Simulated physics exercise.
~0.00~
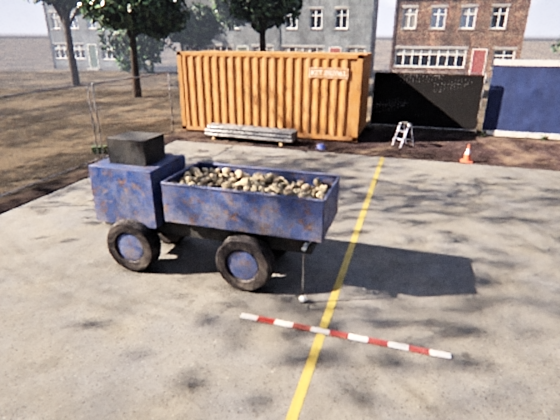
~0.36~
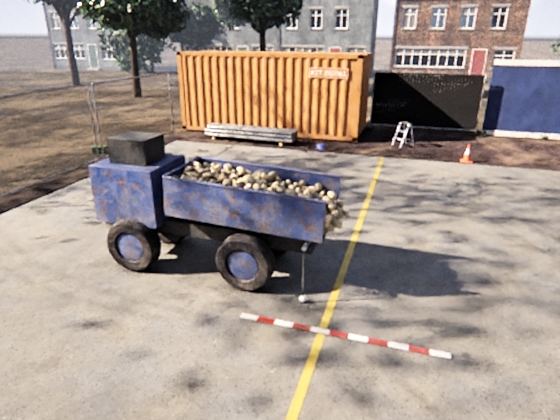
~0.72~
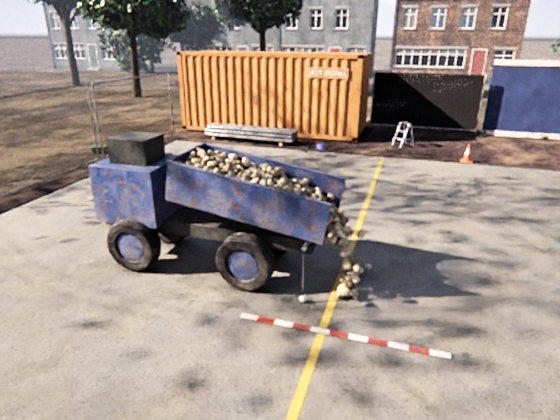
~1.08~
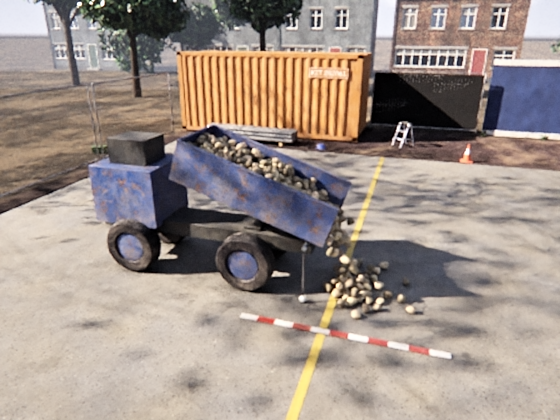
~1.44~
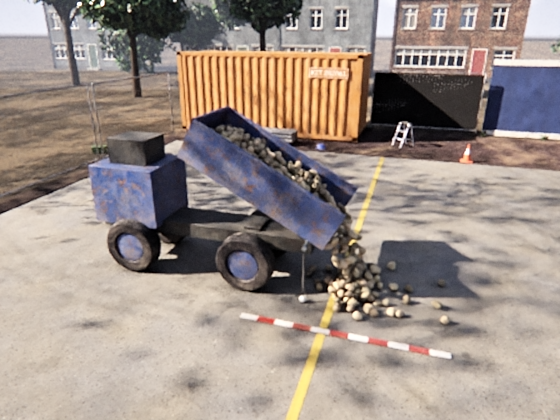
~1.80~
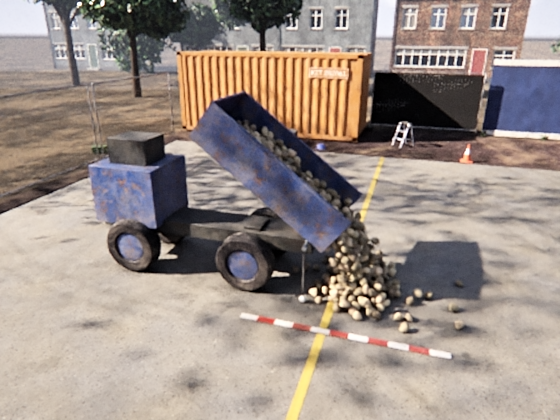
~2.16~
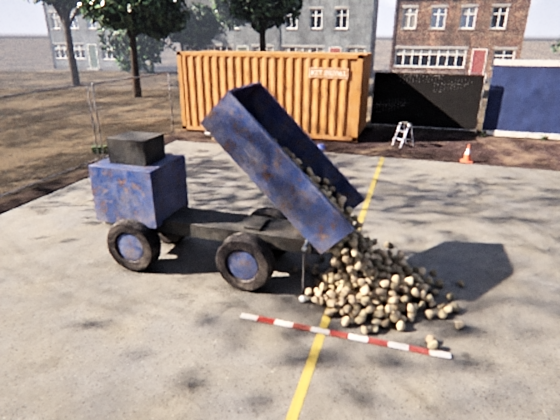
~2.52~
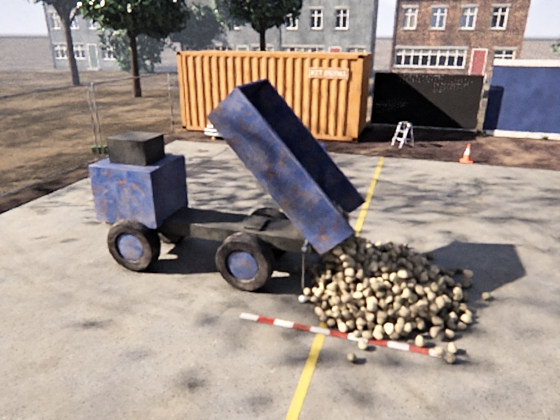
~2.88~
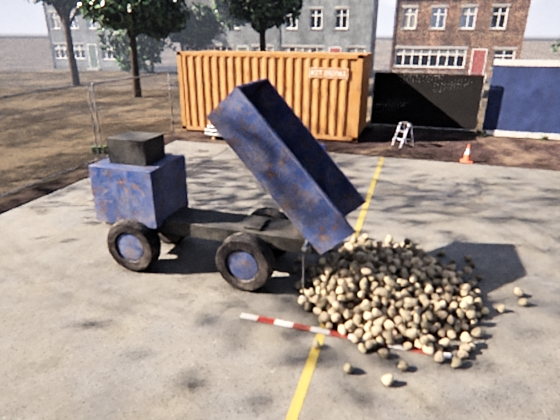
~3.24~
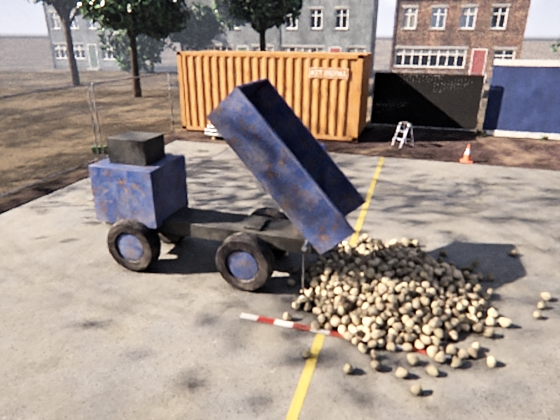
A blue tipper truck steadily raised its body and poured its load of pale, rounded stones onto the ground behind it, until the body stood steep and empty beside a wide heap, mostly past the yellow line and partly covering the red and white striped pole.
